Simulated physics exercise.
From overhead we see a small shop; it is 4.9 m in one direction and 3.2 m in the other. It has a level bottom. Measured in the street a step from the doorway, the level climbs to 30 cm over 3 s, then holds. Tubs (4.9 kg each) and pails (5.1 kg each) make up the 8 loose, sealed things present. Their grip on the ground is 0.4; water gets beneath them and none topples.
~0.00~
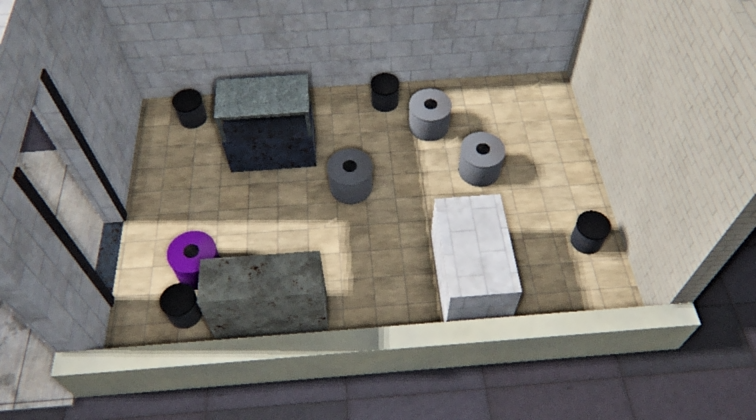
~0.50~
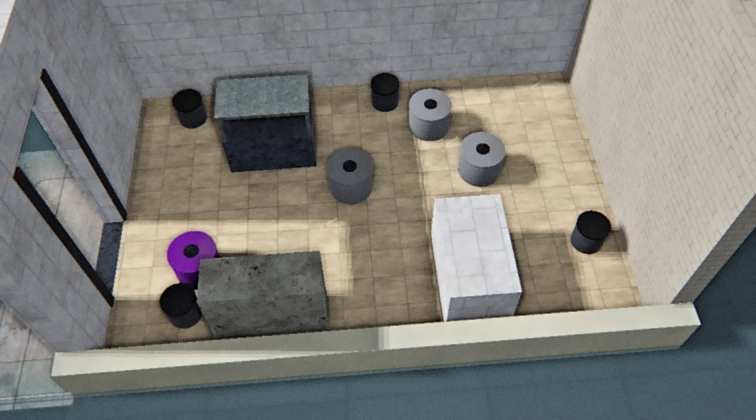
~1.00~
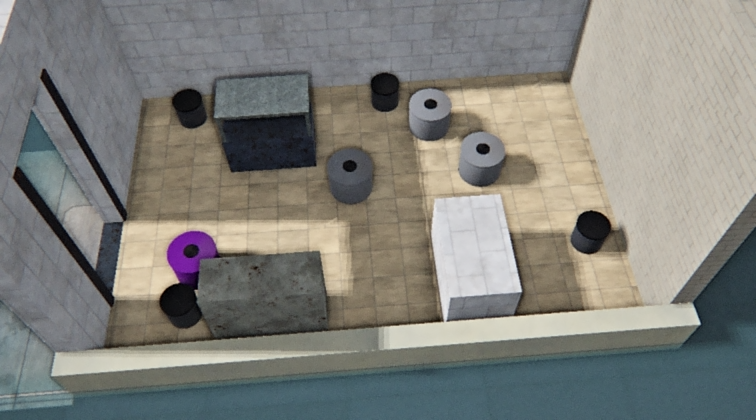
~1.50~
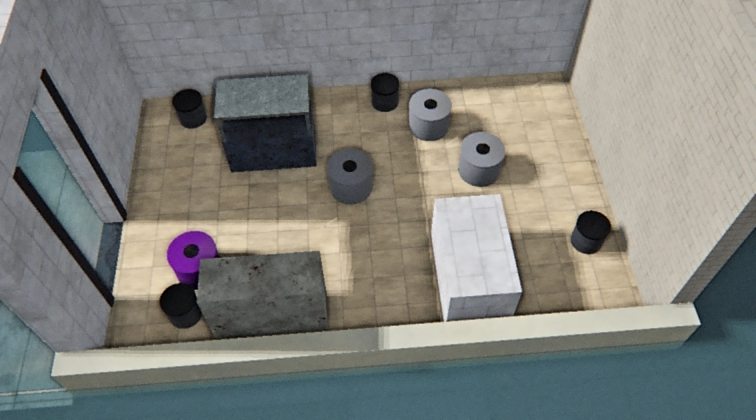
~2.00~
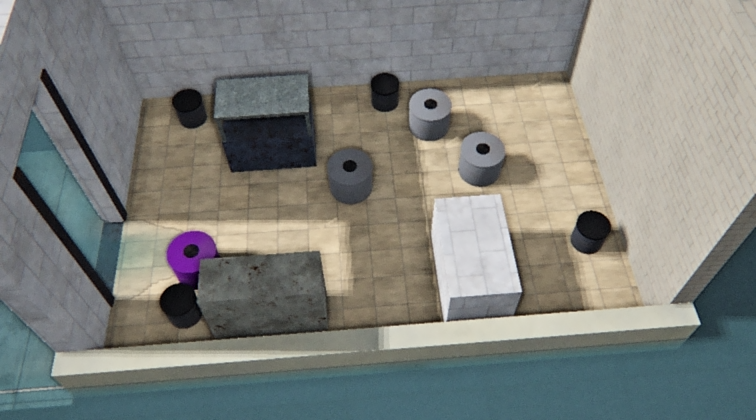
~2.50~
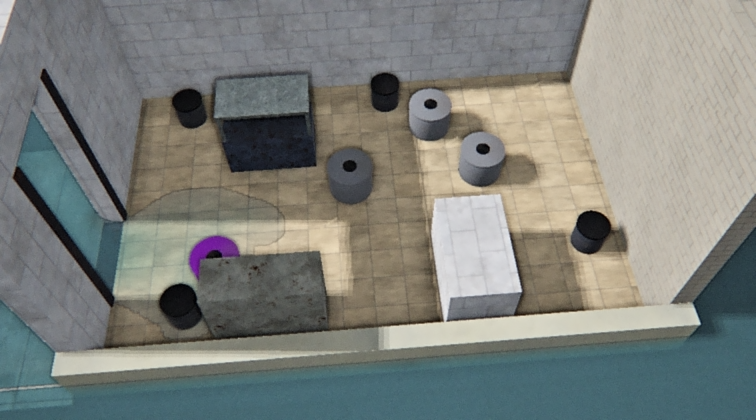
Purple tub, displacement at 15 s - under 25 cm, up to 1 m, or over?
Over 1 m.
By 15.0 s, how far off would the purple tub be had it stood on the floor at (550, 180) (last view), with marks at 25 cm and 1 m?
Answer: It covers a big distance.
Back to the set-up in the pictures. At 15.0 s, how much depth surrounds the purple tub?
Roughly 18 cm at that moment.
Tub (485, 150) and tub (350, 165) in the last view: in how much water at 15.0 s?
I'd estimate 23 cm for the first and 14 cm for the second.
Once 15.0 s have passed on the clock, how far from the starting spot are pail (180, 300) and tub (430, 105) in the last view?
Respectively 50 and 300 cm.
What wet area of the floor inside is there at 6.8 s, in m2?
Roughly 14 m2 of it is wet.
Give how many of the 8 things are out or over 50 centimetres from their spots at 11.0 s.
Result: 5.
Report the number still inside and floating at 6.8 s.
Answer: 5.
After 3.5 s the purple tub is near (353, 243), 1.5 m from its start, aground; 1 afloat.
After 6.8 s the purple tub is near (580, 121), 4.0 m from its start, afloat; 5 afloat.
After 11.0 s the purple tub is near (549, 268), 3.2 m from its start, afloat; 8 afloat.
After 15.0 s the purple tub is near (536, 248), 3.1 m from its start, afloat; 8 afloat.
